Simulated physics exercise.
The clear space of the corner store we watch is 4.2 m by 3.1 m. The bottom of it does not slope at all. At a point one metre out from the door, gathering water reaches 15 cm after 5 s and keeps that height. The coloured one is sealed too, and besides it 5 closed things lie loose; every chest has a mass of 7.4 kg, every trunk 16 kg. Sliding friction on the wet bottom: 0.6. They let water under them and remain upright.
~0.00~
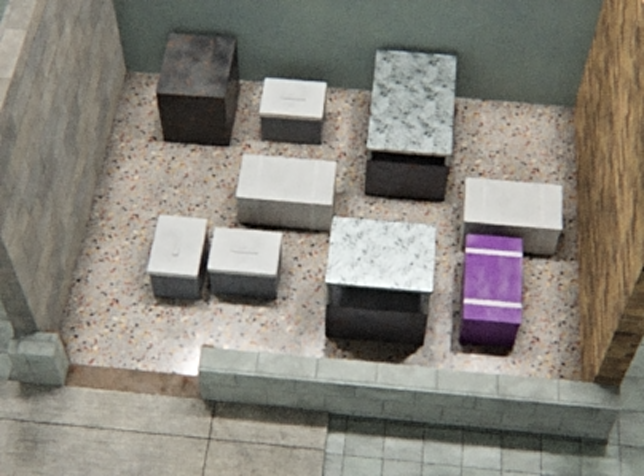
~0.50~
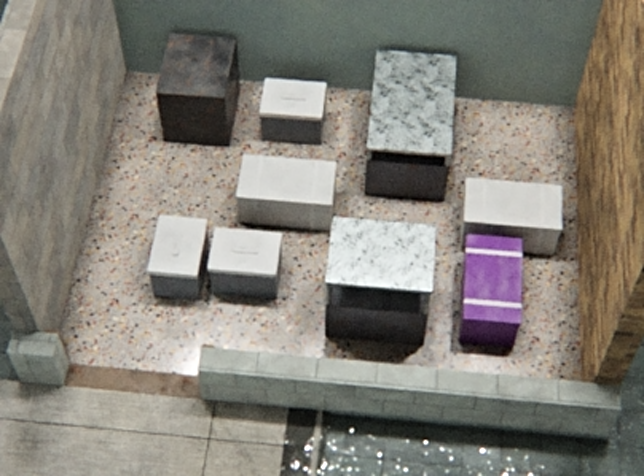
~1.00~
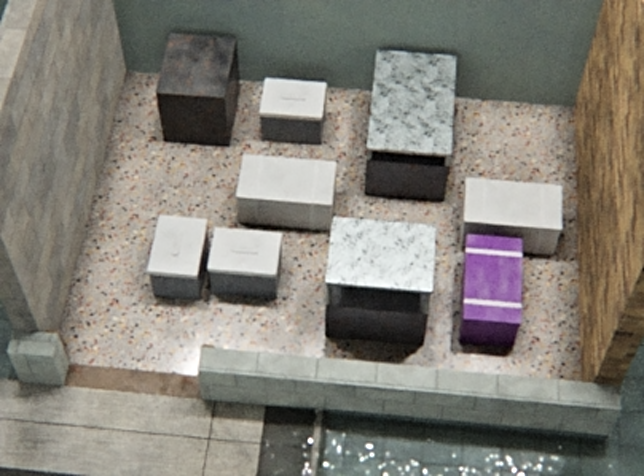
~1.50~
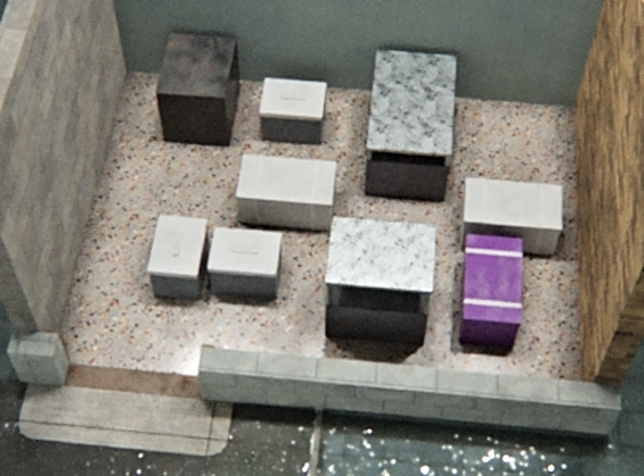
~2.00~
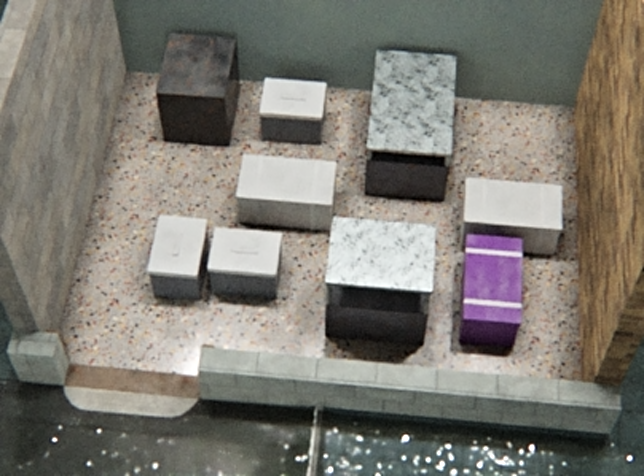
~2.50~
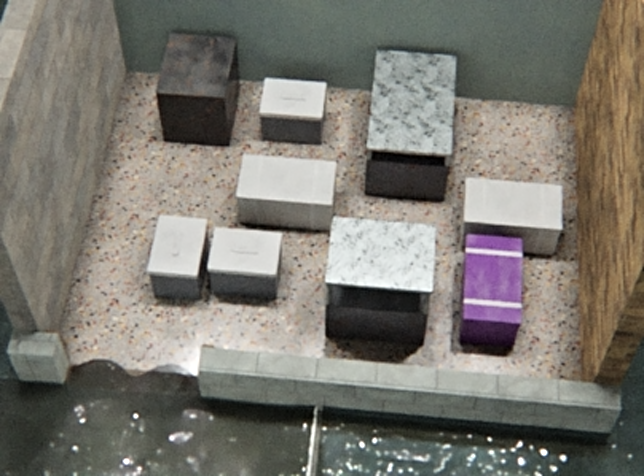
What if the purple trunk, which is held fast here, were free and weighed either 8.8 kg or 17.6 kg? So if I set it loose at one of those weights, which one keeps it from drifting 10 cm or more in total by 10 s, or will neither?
The heavier option is overkill.
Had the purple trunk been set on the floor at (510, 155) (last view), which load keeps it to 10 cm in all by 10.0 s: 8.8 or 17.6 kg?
The answer: Either weight will do.
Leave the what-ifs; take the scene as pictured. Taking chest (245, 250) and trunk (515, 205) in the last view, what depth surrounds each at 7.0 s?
First about 5 cm, second about 0 cm.
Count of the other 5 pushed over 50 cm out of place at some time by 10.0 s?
4 of them.
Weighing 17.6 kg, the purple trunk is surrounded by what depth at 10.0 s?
Depth: Approx. 2 cm.
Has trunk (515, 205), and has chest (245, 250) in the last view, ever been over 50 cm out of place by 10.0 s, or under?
In sequence, not exceeded; exceeded.
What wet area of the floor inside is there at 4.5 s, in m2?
Near 2.5 m2 in all.
After 3.5 s the purple trunk would be 0 cm from its start with 8.8 kg and 0 cm from its start with 17.6 kg; 0 cm of water round it then.
After 4.5 s the purple trunk would be 0 cm from its start with 8.8 kg and 0 cm from its start with 17.6 kg; 0 cm of water round it then.
After 7.0 s the purple trunk would be 0 cm from its start with 8.8 kg and 0 cm from its start with 17.6 kg; 0 cm of water round it then.
After 10.0 s the purple trunk would be 0 cm from its start with 8.8 kg and 0 cm from its start with 17.6 kg; 2 cm of water round it then.
